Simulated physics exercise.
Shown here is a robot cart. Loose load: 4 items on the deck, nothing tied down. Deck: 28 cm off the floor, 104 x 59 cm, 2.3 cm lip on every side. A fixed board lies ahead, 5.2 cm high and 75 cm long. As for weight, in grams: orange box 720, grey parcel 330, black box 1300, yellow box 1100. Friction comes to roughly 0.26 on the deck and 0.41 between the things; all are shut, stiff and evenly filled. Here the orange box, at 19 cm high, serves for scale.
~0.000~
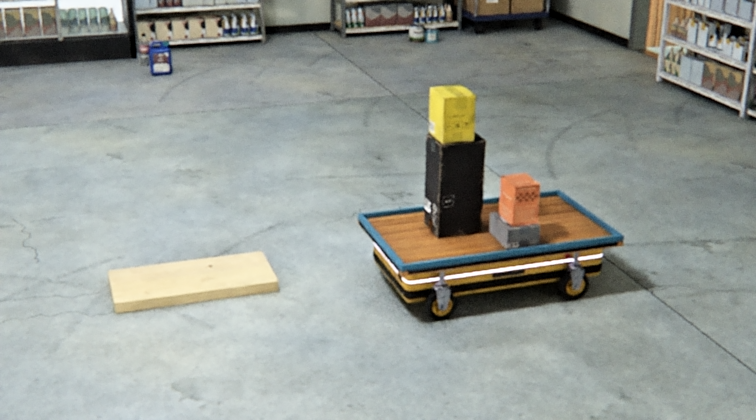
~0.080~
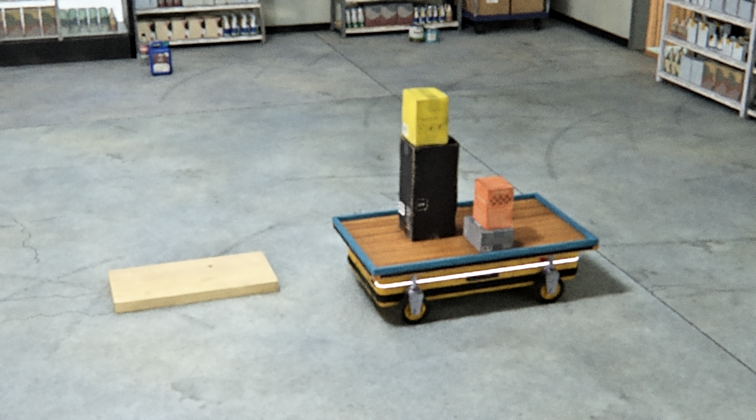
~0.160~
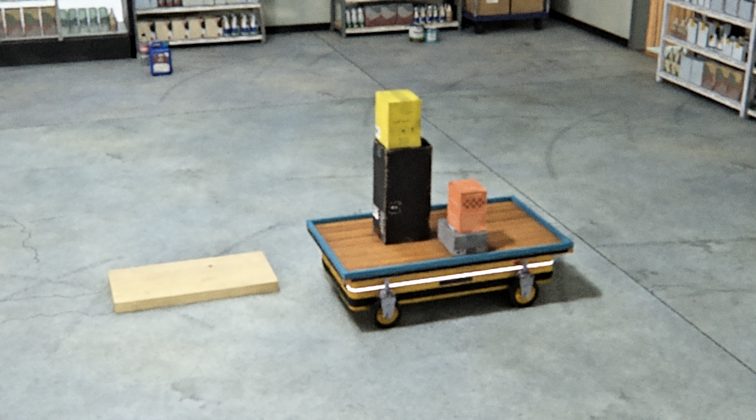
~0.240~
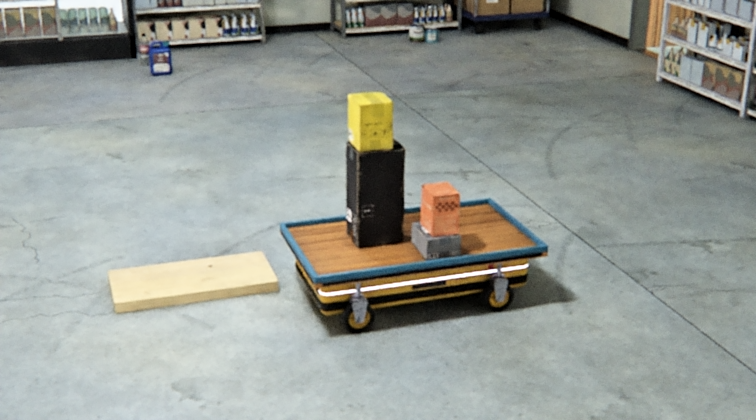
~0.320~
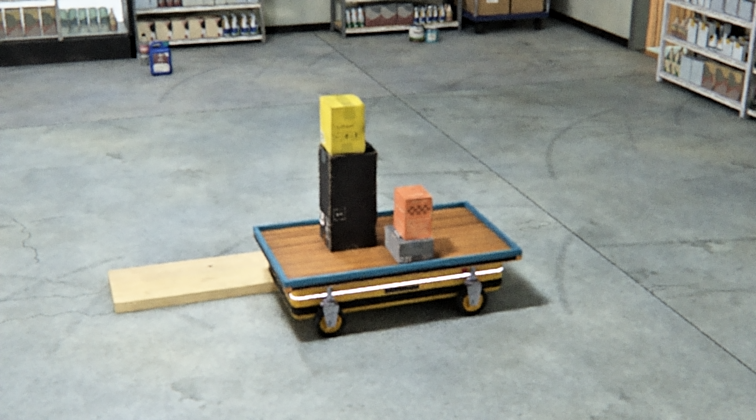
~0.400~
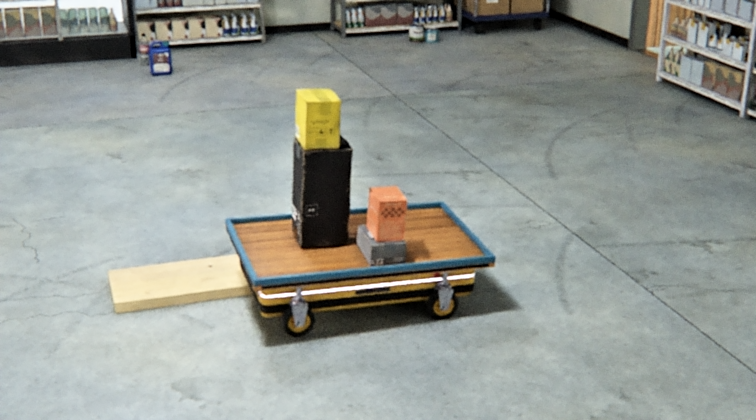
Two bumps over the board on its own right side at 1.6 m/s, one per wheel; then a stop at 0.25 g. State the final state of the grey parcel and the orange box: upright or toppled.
One by one: The grey parcel will keep its balance. The orange box will keep its balance.
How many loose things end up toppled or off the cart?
2.
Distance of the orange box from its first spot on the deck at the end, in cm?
About 6 cm.
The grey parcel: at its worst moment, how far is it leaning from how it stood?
Max tilt: Approx. 8°.
By 0.70 s, 112 cm covered; yellow box tilted 16°; black box tilted 16°.
By 1.10 s, 176 cm covered; orange box 5 cm from its spot near (123, 250); yellow box tilted 35°; black box tilted 35°.
By 1.30 s, 208 cm covered; yellow box now off the cart; orange box 6 cm from its spot near (40, 262); black box tilted 64°.
By 1.70 s, 263 cm covered; orange box 6 cm from its spot; black box on its side.
When it is over (2.5 s), off the cart and tipped over, yellow box; lying over on the deck, black box; the other 2 within 10 cm of the start.
